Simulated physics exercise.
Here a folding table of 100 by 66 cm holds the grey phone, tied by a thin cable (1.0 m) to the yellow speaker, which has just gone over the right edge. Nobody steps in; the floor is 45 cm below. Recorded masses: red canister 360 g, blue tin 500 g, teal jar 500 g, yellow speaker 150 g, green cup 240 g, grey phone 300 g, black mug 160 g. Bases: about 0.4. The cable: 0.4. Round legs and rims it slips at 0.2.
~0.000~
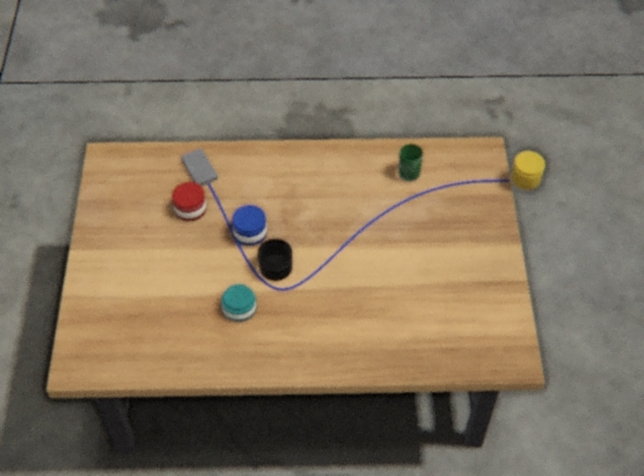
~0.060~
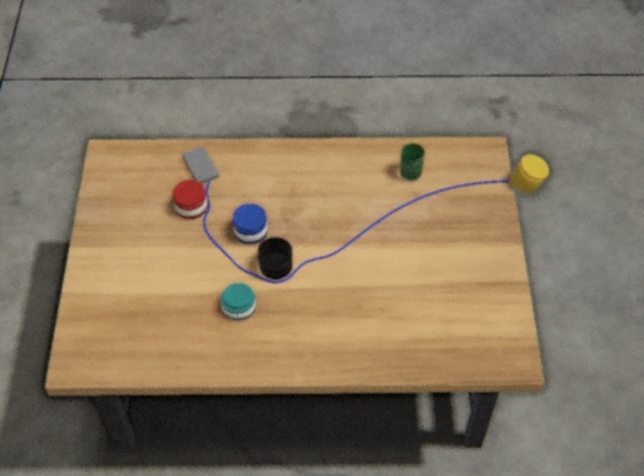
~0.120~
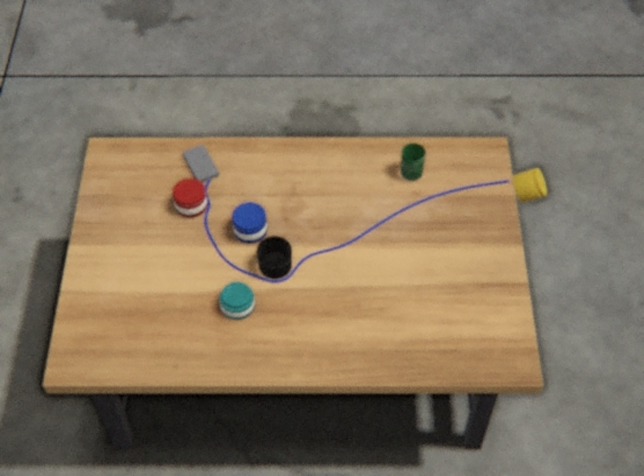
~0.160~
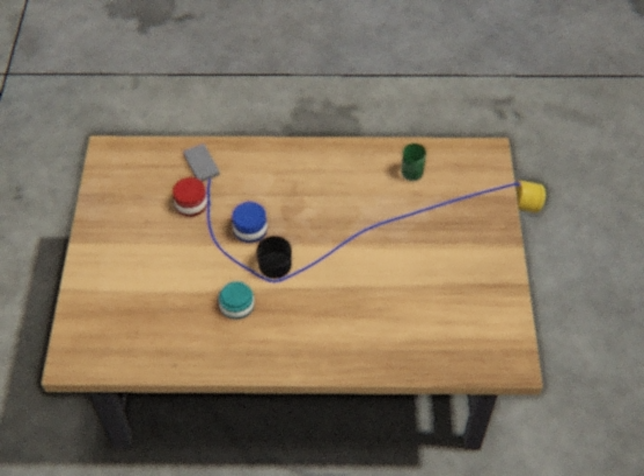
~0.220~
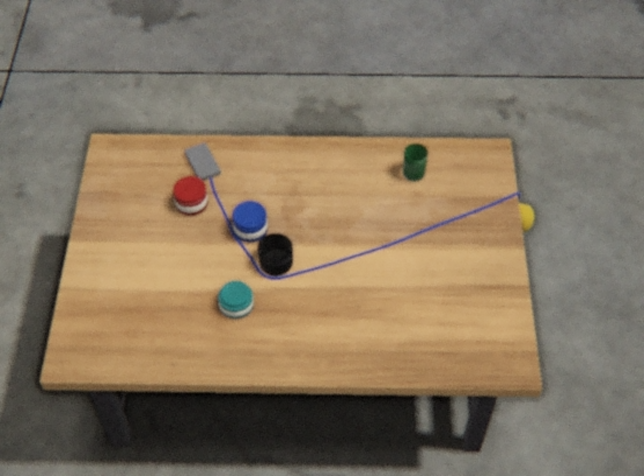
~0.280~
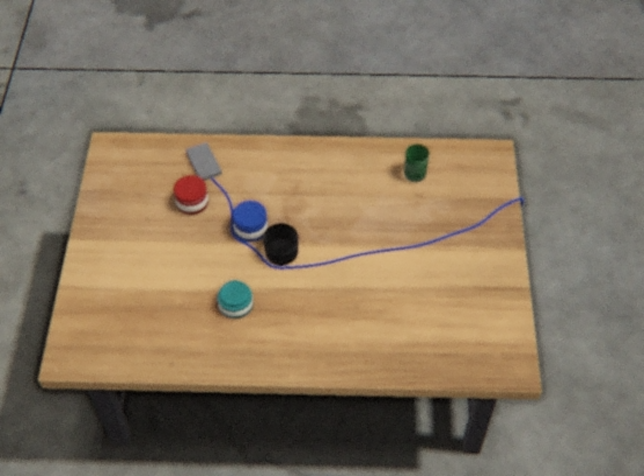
The yellow speaker dropped past the table's right edge and out of sight, pulling its thin cable tight around the black mug, which then shifted slightly up and right as the cable went wavy again.
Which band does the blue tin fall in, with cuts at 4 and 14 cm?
It should come to rest near where it was.
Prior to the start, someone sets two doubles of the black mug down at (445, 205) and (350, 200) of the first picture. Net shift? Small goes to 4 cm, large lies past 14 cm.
The first would move just a bit, and the second would move just a bit.
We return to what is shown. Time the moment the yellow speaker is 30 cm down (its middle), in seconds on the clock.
On the clock: Not at all.
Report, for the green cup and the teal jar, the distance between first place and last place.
Green cup: 0 cm; teal jar: 0 cm.
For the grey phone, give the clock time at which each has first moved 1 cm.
Approx. result - grey phone: Not at all.
After 0.5 s, the cable's tail end at (212, 179); yellow speaker over the edge, black mug 8 cm off its start.
After 0.7 s, the cable's tail end at (212, 180); yellow speaker over the edge, black mug 8 cm off its start.
After 1.0 s, the cable's tail end at (212, 180); black mug 8 cm off its start at (288, 219), yellow speaker over the edge.
After 1.2 s, the cable's tail end at (212, 180); yellow speaker over the edge, black mug 8 cm off its start.
After 2.4 s, the cable's tail end at (212, 180); blue tin 0 cm off its start at (249, 213), yellow speaker over the edge, black mug 8 cm off its start at (288, 219).
